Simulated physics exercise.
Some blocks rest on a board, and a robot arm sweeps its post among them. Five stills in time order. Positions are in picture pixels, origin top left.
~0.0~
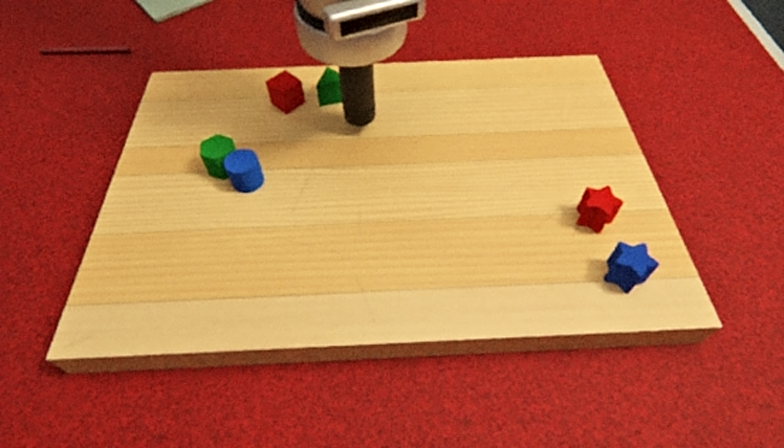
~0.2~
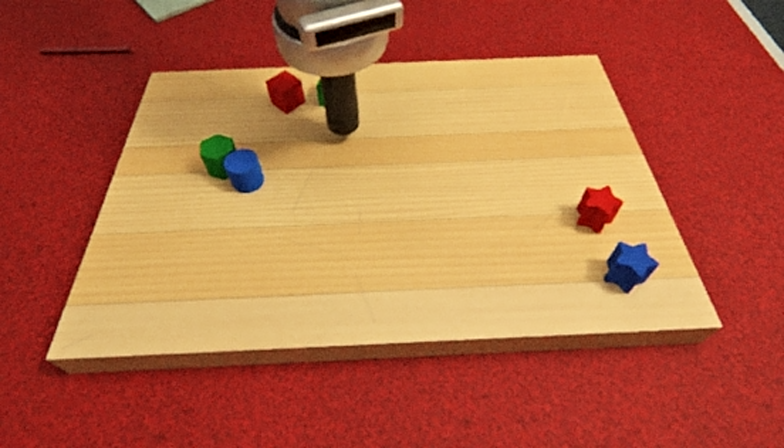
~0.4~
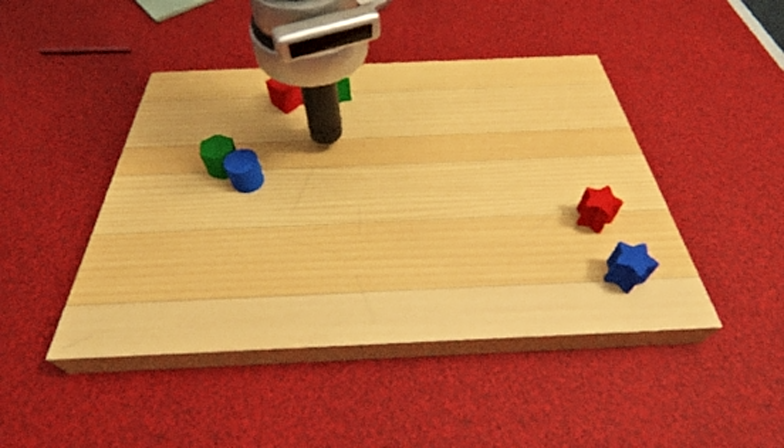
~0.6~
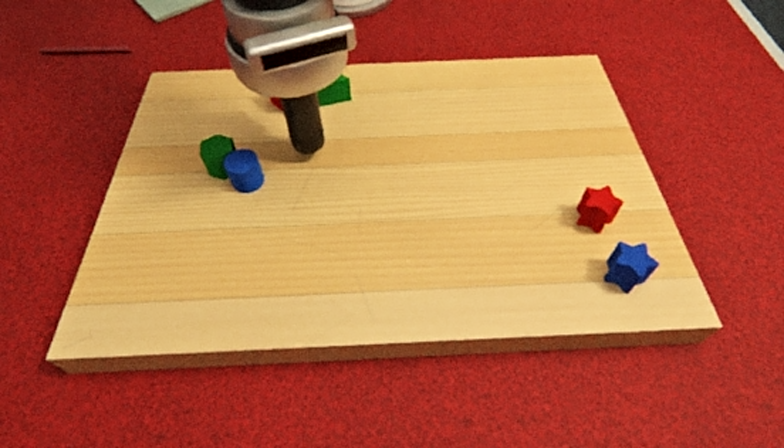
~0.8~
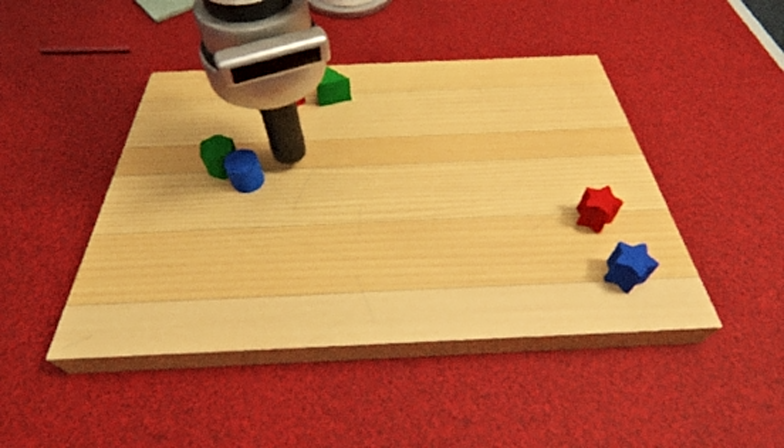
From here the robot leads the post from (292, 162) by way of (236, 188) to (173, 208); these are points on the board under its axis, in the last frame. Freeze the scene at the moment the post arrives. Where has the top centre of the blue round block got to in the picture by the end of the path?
The centre of its top face lies at (124, 205).
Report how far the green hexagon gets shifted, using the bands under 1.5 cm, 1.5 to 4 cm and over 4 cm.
The answer is under 1.5 cm.
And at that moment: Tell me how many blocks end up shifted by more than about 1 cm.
By the end of the path, one block has moved more than about a centimetre.
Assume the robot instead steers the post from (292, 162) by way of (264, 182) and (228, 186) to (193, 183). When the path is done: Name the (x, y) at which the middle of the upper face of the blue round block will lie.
I predict (153, 183).
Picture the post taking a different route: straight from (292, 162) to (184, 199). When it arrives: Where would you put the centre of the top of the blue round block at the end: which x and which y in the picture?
Most likely (157, 207).
On the path given first. One third of the way, post at (252, 171); blue round block at (214, 172).
Two thirds of the way, post at (211, 187); blue round block at (170, 189).
At the end, post at (167, 199); green hexagon still; blue round block at (124, 205).
